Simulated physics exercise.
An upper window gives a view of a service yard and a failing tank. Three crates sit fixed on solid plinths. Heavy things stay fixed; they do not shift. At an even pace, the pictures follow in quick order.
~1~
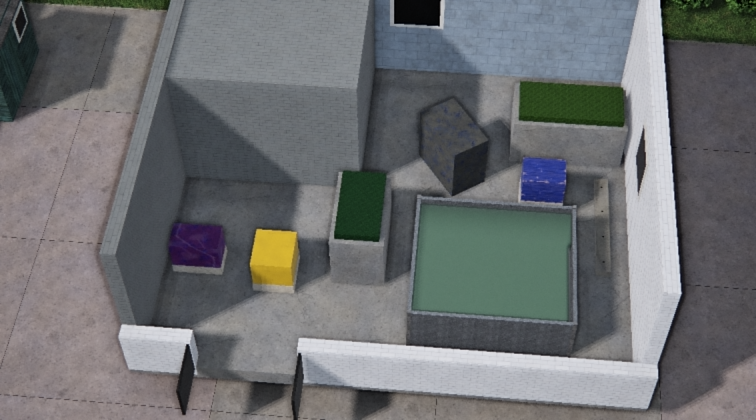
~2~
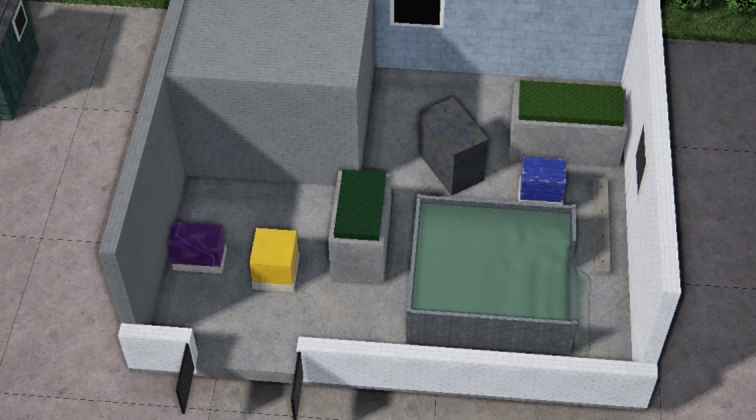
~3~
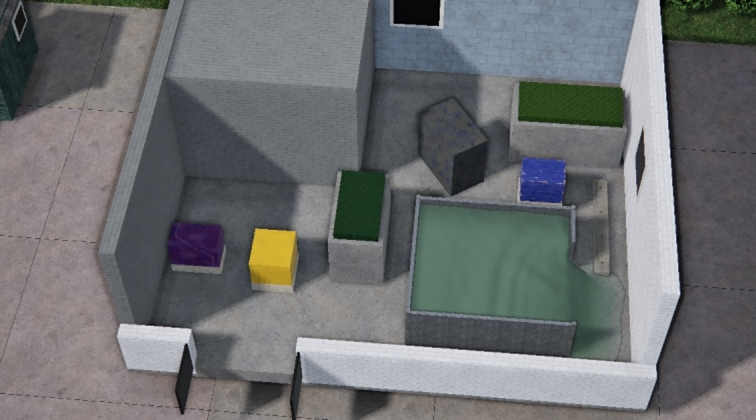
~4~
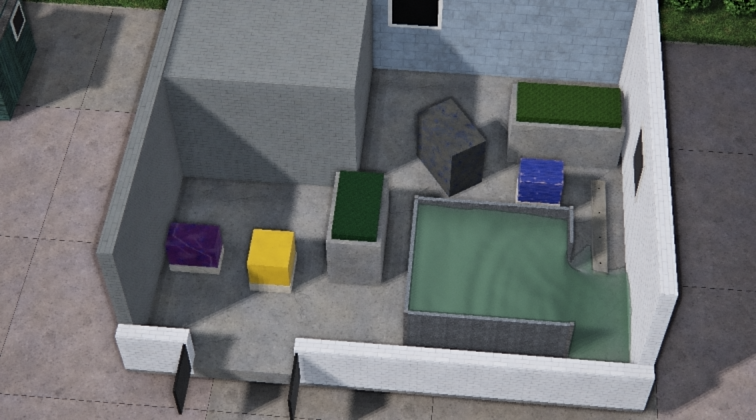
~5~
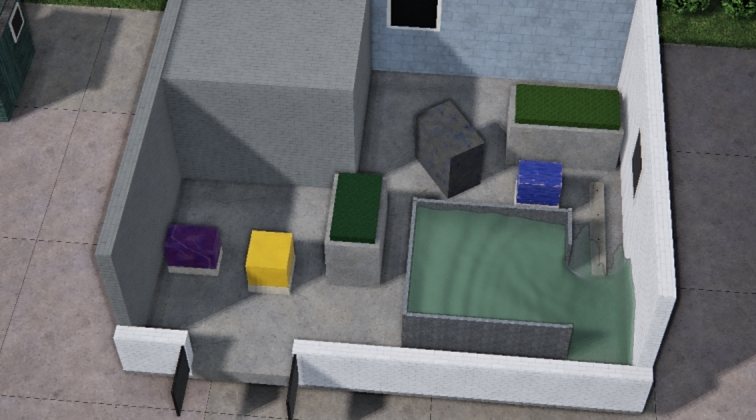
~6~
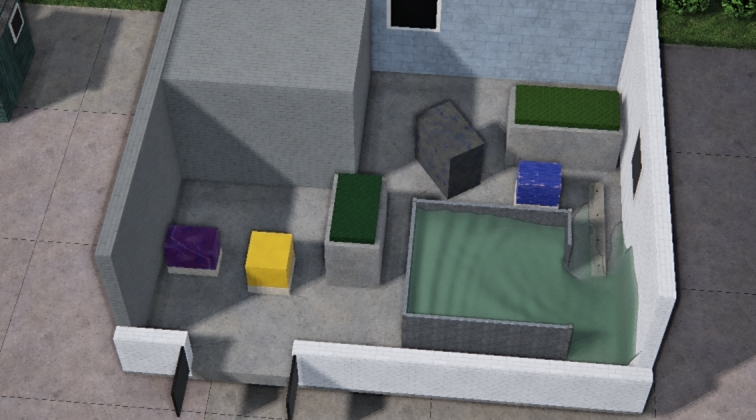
Green water pours out through the right side of a grey tank in a walled yard, spreads across the ground to the white right-hand wall, then creeps up along it, while the yellow, purple and blue blocks stay put.
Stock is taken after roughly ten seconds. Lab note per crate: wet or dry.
Result - blue crate: Dry; purple crate: Wet; yellow crate: Dry.
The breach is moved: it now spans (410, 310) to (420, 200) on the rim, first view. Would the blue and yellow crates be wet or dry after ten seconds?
Result - blue crate stays clear, yellow crate gets flooded.
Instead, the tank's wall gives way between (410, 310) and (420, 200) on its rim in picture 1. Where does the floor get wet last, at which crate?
The one in blue.
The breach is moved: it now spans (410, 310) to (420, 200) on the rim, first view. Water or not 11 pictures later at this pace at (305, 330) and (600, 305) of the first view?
Submerged, waterless.
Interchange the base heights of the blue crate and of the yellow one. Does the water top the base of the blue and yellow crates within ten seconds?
So blue gets reached, and yellow stays unflooded.
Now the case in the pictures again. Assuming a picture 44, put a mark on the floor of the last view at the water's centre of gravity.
The centre of mass sits at about (468, 257).
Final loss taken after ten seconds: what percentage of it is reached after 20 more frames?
10 per cent.
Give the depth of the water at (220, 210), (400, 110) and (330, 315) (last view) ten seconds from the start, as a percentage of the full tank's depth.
Respectively 14, 12 and 6 per cent.
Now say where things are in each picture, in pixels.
Still water in the tank at (494, 261), in the first picture.
Water pours out at (568, 301) and has run to a hidden place, in the second picture.
The front is at a hidden place, out from the gap at (567, 304), in the third picture.
The front is at a hidden place, out from the gap at (565, 306), in the fourth picture.
The front is at (588, 228), out from the gap at (563, 308), in the fifth picture.
The front is at (587, 208), out from the gap at (563, 309), in the sixth picture.
A moment on, water covers 20 % of the floor; the blue crate water round its plinth, the purple crate not reached, the yellow crate not reached.
Next, water covers 30 % of the floor; the blue crate water round its plinth, the purple crate not reached, the yellow crate not reached.
Then, water covers 65 % of the floor; the blue crate water round its plinth, the purple crate water round its plinth, the yellow crate water round its plinth.
Later, water covers 95 % of the floor; the blue crate water round its plinth, the purple crate water round its plinth, the yellow crate water round its plinth.
In the end, water covers 100 % of the floor; the blue crate stayed above the water, the purple crate was topped, the yellow crate stayed above the water.
